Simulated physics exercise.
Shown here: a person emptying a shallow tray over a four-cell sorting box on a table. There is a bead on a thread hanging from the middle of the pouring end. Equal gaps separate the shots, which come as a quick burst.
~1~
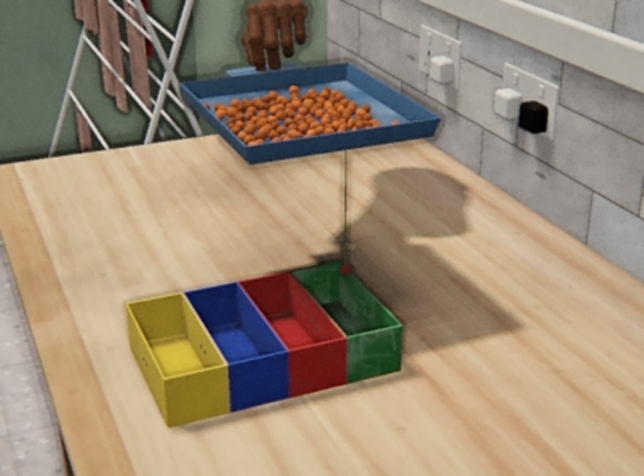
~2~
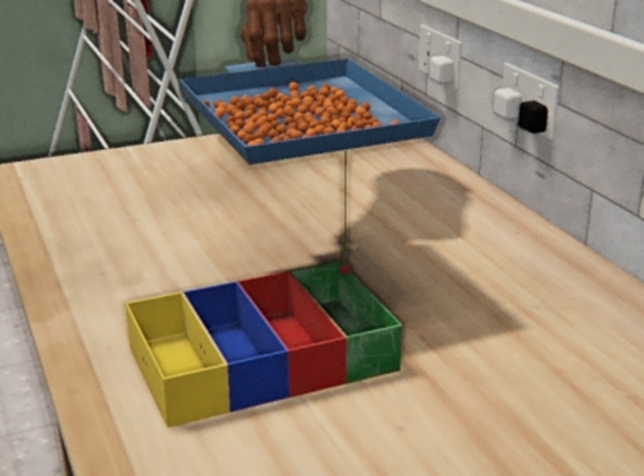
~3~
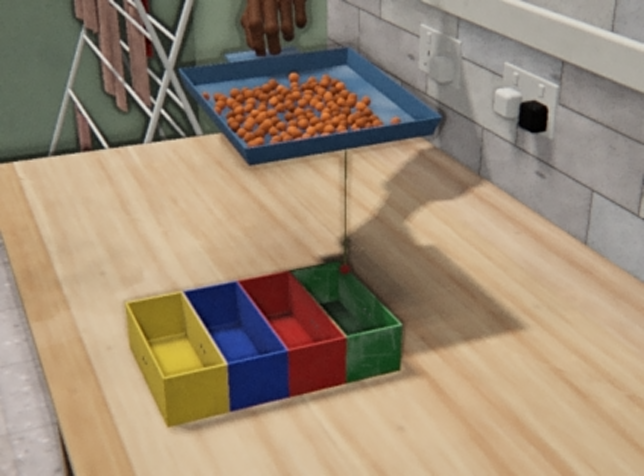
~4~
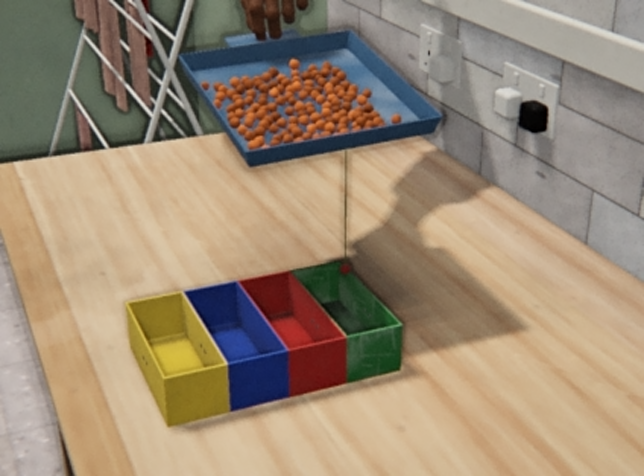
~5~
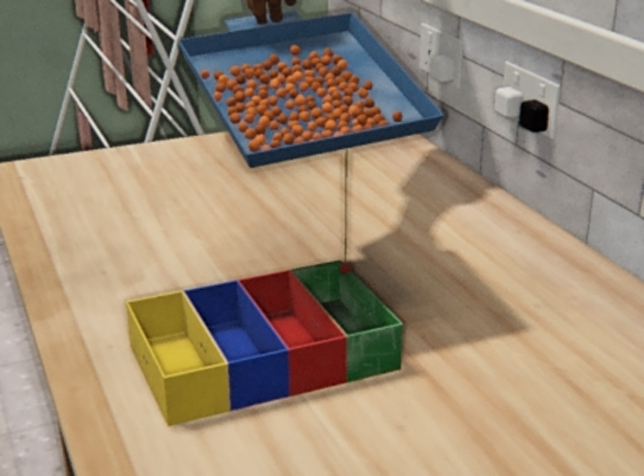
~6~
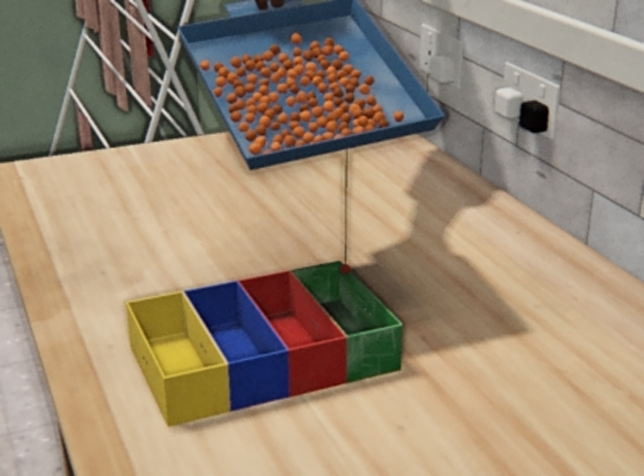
At first, a blue tray of small orange-brown pieces sits level above a yellow, blue, red and green sorting box on a wooden table, a dark hand at its back edge. Then the hand raises that edge, steadily steepening the tray toward its lower left corner, while the pieces spread out a little.
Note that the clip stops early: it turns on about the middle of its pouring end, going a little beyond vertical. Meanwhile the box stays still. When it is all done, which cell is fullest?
Fullest: The red cell.
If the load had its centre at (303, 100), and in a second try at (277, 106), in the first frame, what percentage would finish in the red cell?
Roughly 40 and 40 percent, in that order.
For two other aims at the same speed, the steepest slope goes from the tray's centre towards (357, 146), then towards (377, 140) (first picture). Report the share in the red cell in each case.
Respectively close to 20 and 0 in a hundred.
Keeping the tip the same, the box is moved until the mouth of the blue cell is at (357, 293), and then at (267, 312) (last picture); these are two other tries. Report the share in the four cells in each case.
First 60 %, then 90 %.
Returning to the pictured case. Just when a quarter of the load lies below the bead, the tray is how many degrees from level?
It sits at roughly 110°.
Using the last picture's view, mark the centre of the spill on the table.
Middle in the last view: Roughly (438, 368).
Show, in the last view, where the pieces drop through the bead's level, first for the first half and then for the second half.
About (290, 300), and after that about (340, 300).
Shortly afterwards, tray tipped steeply; the whole lot on the tray.
Next, tray tipped past a quarter turn; near a third on the tray; a little in the red cell; a little in the blue cell; near half falling or outside the box.
Some moments later, tray tipped past a quarter turn; near half in the red cell; near a quarter in the blue cell; near a quarter in the green cell; a little falling or outside the box.
In the end, tray tipped past a quarter turn; near half in the red cell; near a quarter in the blue cell; near a quarter in the green cell; none at all in the yellow cell; a little outside the box.
